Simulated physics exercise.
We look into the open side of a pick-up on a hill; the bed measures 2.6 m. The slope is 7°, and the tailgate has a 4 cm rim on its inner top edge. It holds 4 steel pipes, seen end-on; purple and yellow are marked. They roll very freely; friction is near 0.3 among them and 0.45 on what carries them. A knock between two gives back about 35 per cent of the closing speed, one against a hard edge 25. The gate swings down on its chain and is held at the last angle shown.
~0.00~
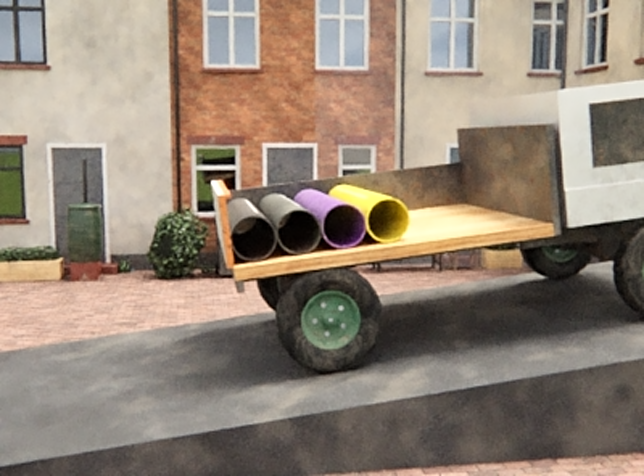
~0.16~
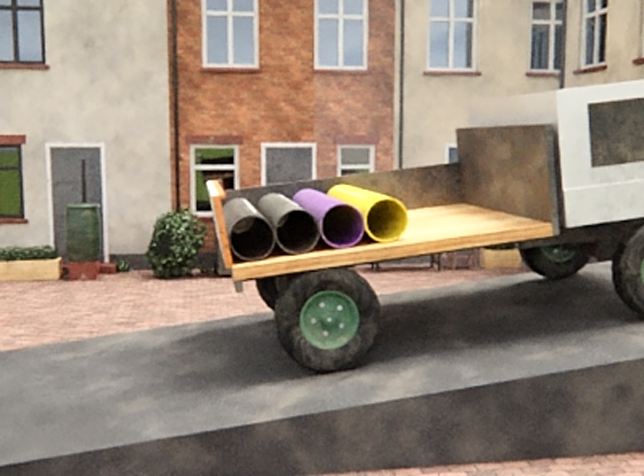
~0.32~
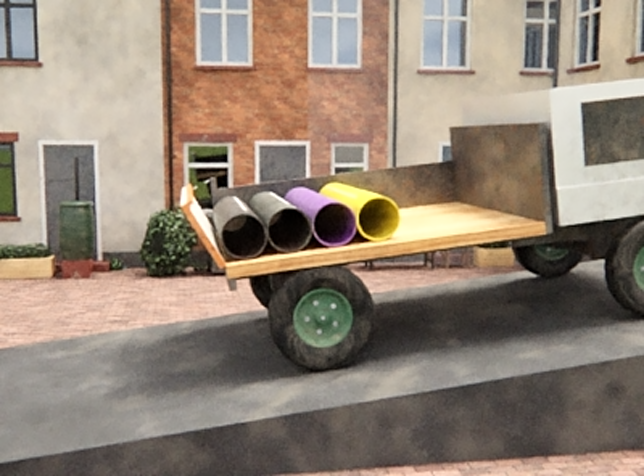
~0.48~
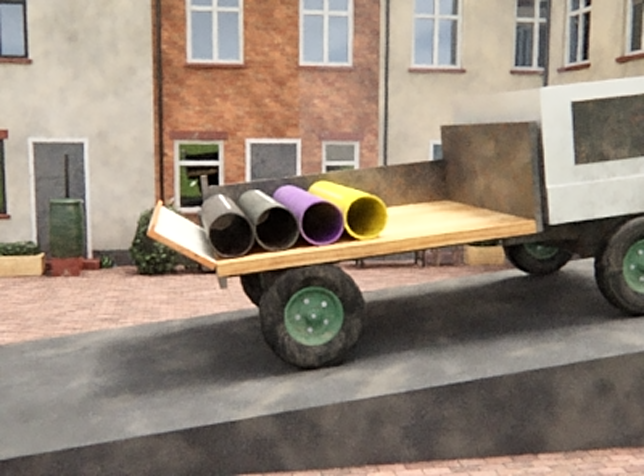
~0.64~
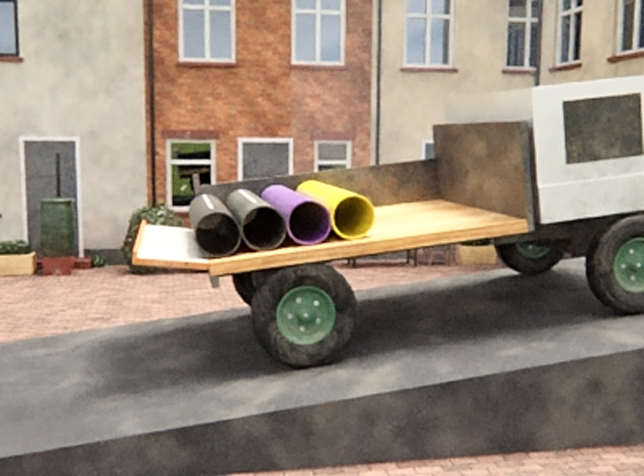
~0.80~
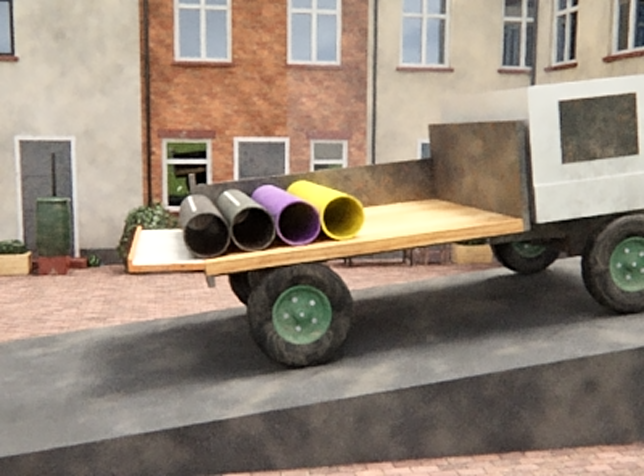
On a sloping road before brick and cream buildings, a pale flatbed truck facing uphill to the right is seen from its open side. Four pipes, two dark grey, one purple and one yellow, lie side by side near the raised tailgate at the bed's left end. The tailgate swings down leftward to roughly level as the camera pans slightly right, and the pipes shift a little left along the bed.
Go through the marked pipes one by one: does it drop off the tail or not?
Purple is held. Yellow stays with the vehicle.
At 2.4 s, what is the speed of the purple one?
Roughly 0.2 m/s.
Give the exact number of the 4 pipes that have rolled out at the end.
The count is 1.
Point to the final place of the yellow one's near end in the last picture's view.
Near (244, 231).
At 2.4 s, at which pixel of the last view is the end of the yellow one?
At about (266, 228).
After 2.4 s, purple is on the bed, 15 cm short of the hinge, rolling left; yellow is on the bed, 50 cm short of the hinge, rolling left; 1 gone off the back.
At rest (4.7 s), purple is on the gate, 5 cm past the hinge; yellow is on the bed, 35 cm short of the hinge; 1 gone off the back.
